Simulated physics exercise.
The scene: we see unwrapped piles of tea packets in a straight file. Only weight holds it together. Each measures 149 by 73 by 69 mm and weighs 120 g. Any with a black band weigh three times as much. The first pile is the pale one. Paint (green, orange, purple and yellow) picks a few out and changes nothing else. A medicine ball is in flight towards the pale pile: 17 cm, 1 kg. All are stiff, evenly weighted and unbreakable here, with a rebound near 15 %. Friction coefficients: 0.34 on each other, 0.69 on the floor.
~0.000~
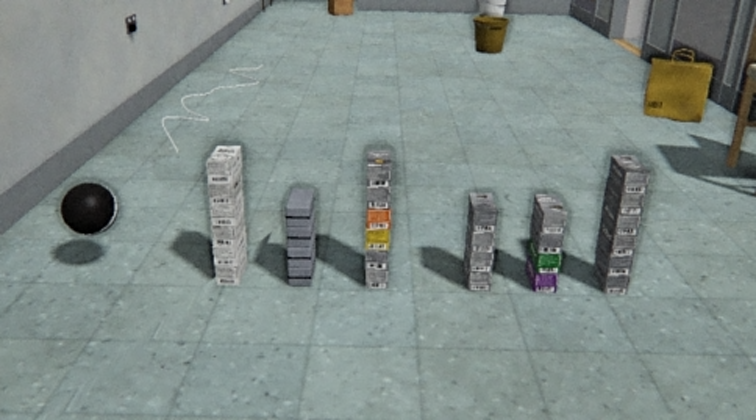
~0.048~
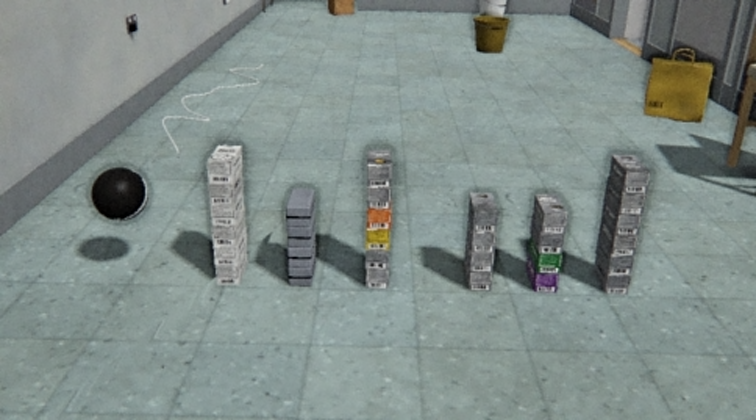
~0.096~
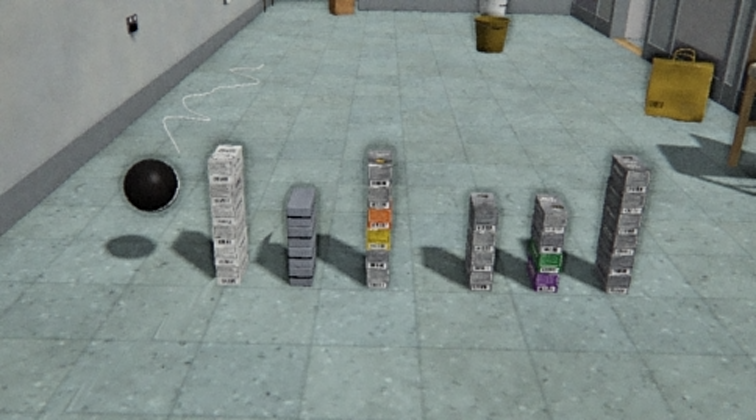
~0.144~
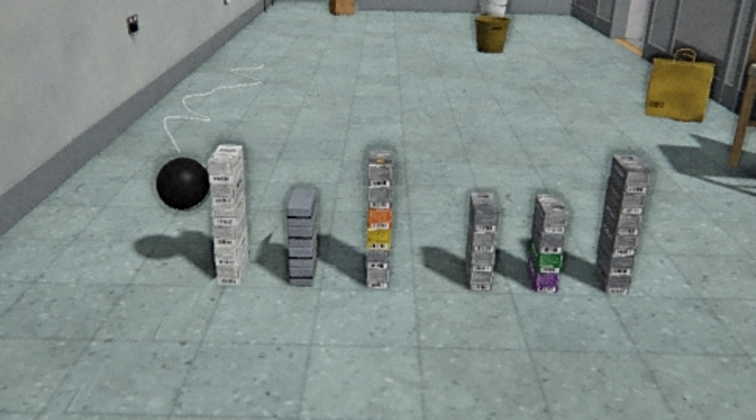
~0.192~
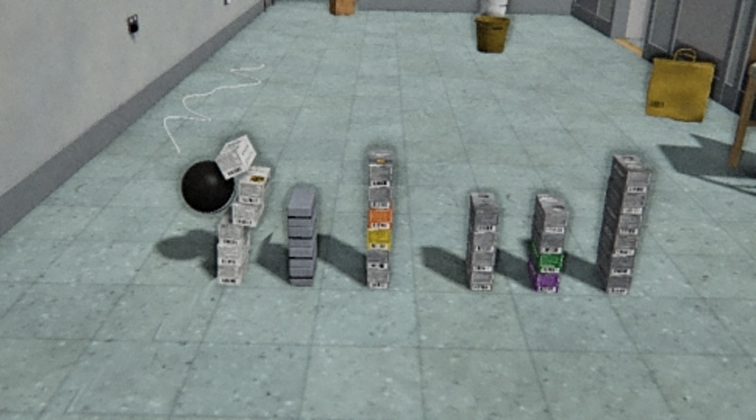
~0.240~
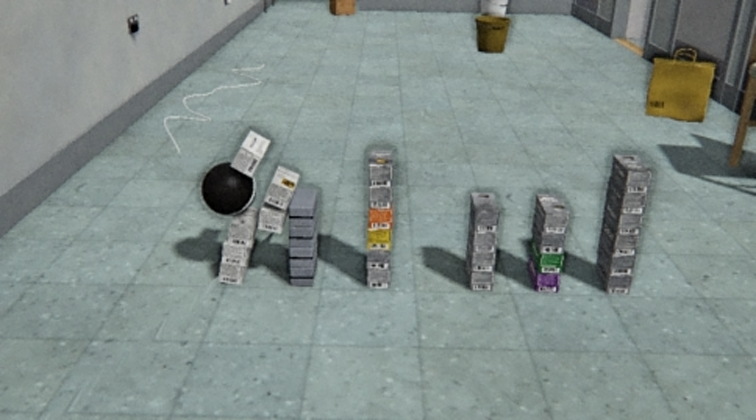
A black ball glides from the left, above a pale green tiled floor in a grey-walled room seen from slightly above by a still camera. Six stacks of small packets stand in a row, the leftmost pale, the others grey, with orange and yellow in the third and green and purple in the fifth. The ball strikes the pale stack, whose upper packets tilt and shift right against the second stack.
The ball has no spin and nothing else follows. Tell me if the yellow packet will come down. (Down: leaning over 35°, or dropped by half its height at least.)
It falls.
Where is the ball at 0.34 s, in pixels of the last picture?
Around (262, 194).
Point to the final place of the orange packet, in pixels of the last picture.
Near (468, 249).
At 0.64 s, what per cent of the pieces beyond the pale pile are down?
By then 25 per cent.
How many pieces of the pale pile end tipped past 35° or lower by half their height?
The count is 6.
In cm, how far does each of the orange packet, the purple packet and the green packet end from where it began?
About: Orange 30, purple 0, green 2.
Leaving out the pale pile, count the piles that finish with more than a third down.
3 of them.
By 0.34 s, 3 of the pale pile down; none of the 24 other packets down, 4 disturbed; yellow packet unmoved.
By 0.50 s, 6 of the pale pile down; 2 of the 24 other packets down; yellow packet moved 18 mm; orange packet moved 23 mm.
By 0.64 s, 6 of the pale pile down; 6 of the 24 other packets down; yellow packet tilted 19°, 22 mm lower; orange packet tilted 18°, 26 mm lower.
By 1.14 s, 6 of the pale pile down; 12 of the 24 other packets down; yellow packet tilted 49°, 12 cm lower; orange packet tilted 29°, 12 cm lower.
When it is over (2.9 s), 6 of the pale pile down; 12 of the 24 other packets down; yellow packet tilted 47°, 12 cm lower; orange packet tilted 34°, 12 cm lower; green packet moved 24 mm. In pixels of the last frame, middles, yellow packet near (454, 267), orange packet near (468, 249).
